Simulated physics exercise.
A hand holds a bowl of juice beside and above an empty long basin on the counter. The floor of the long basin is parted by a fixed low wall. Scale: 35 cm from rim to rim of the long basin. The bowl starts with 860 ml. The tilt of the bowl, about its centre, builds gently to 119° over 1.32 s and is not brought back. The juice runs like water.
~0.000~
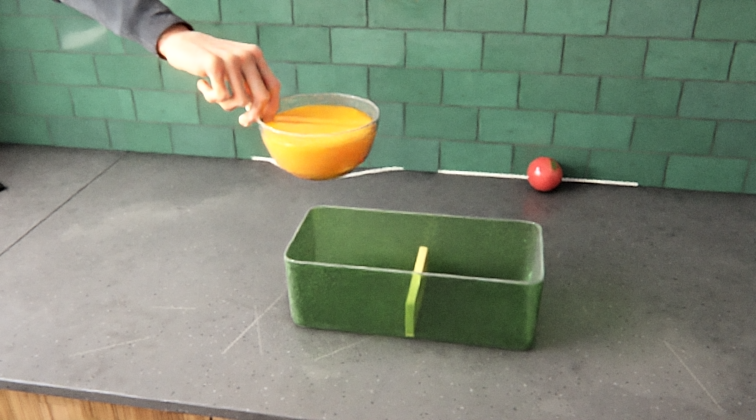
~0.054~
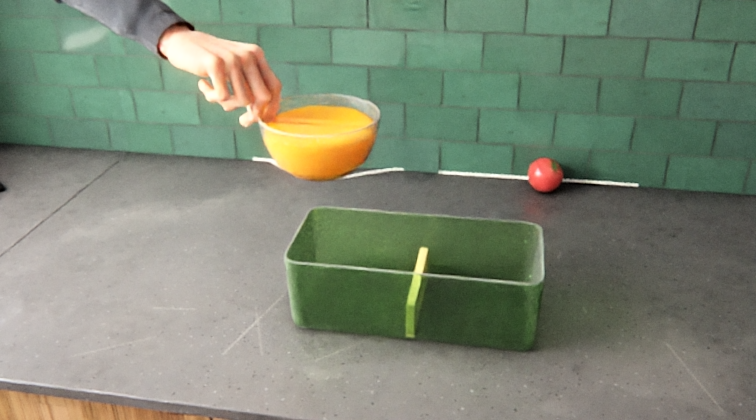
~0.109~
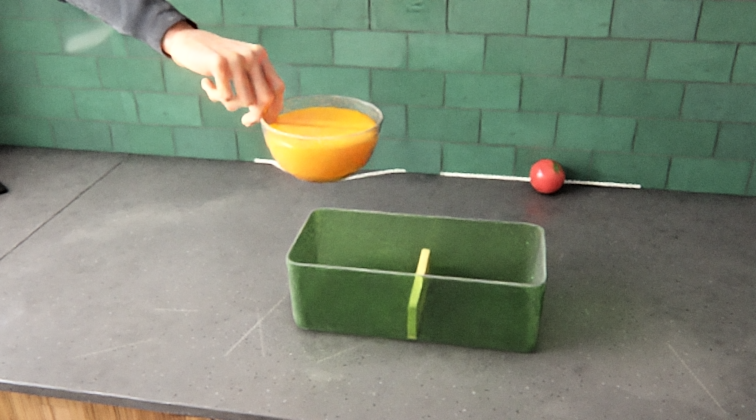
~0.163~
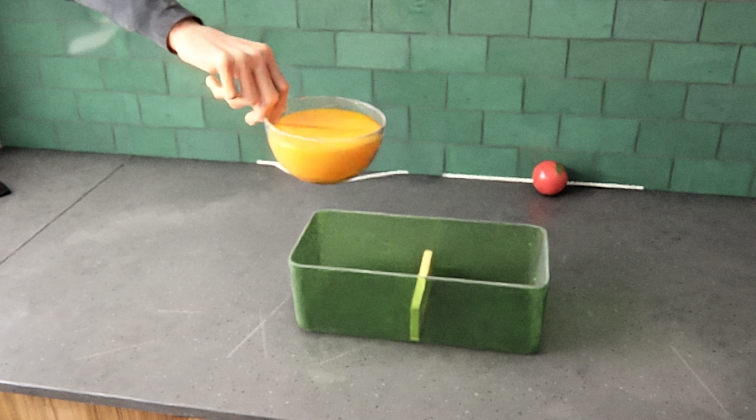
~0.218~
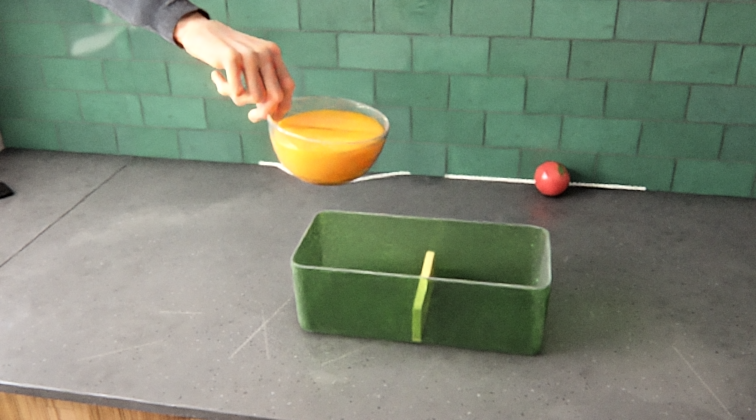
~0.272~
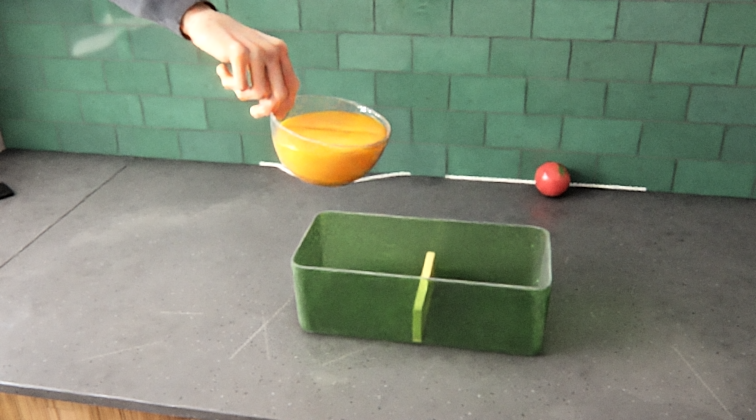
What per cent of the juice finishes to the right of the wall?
Roughly 60 per cent is past the wall.
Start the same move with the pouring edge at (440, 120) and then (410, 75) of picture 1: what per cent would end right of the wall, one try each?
In turn about 95 and 90 per cent.
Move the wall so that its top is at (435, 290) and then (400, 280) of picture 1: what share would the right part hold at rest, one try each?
First 35, then 75 per cent.
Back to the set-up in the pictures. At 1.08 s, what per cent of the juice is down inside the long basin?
Near 96 in a hundred.
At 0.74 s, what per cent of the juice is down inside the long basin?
Near 24 in a hundred.
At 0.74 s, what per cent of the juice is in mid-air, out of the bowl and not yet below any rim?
Near 34 in a hundred.
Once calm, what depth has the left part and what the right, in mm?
Left about 12 mm, right about 20 mm.
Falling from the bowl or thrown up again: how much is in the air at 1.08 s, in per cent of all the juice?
About 4 per cent.
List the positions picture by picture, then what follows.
It leans 0°; its right rim is at (378, 118); the juice meets the walls at (266, 119) and (376, 125); the long basin's rim runs from (298, 232) to (542, 253); the wall's top is at (418, 275), in the first picture.
It leans 0°; its right rim is at (378, 119); the juice meets the walls at (267, 120) and (376, 126), in the second picture.
It leans 2°; its right rim is at (381, 122); the juice meets the walls at (270, 121) and (378, 128), in the third picture.
It leans 4°; its right rim is at (384, 126); the juice meets the walls at (274, 122) and (382, 131), in the fourth picture.
It leans 8°; its right rim is at (387, 131); the juice meets the walls at (277, 124) and (385, 132), in the fifth picture.
It leans 12°; its right rim is at (389, 136); the juice meets the walls at (279, 125) and (388, 134), in the sixth picture.
Then, 0.74 s in, the tilt is 70° and 40 per cent is still to pour, 4 is left of the wall and 21 right of it.
Then, 1.08 s in, the tilt is 109° and 0 per cent is still to pour, 36 is left of the wall and 60 right of it.
Then, 1.43 s in, the tilt is 119° and 0 per cent is still to pour, 39 is left of the wall and 60 right of it.
Then, 1.82 s in, the tilt is 119° and 0 per cent is still to pour, 39 is left of the wall and 60 right of it.
Finally, 39 per cent lies left of the wall, 60 right of it and 1 outside.
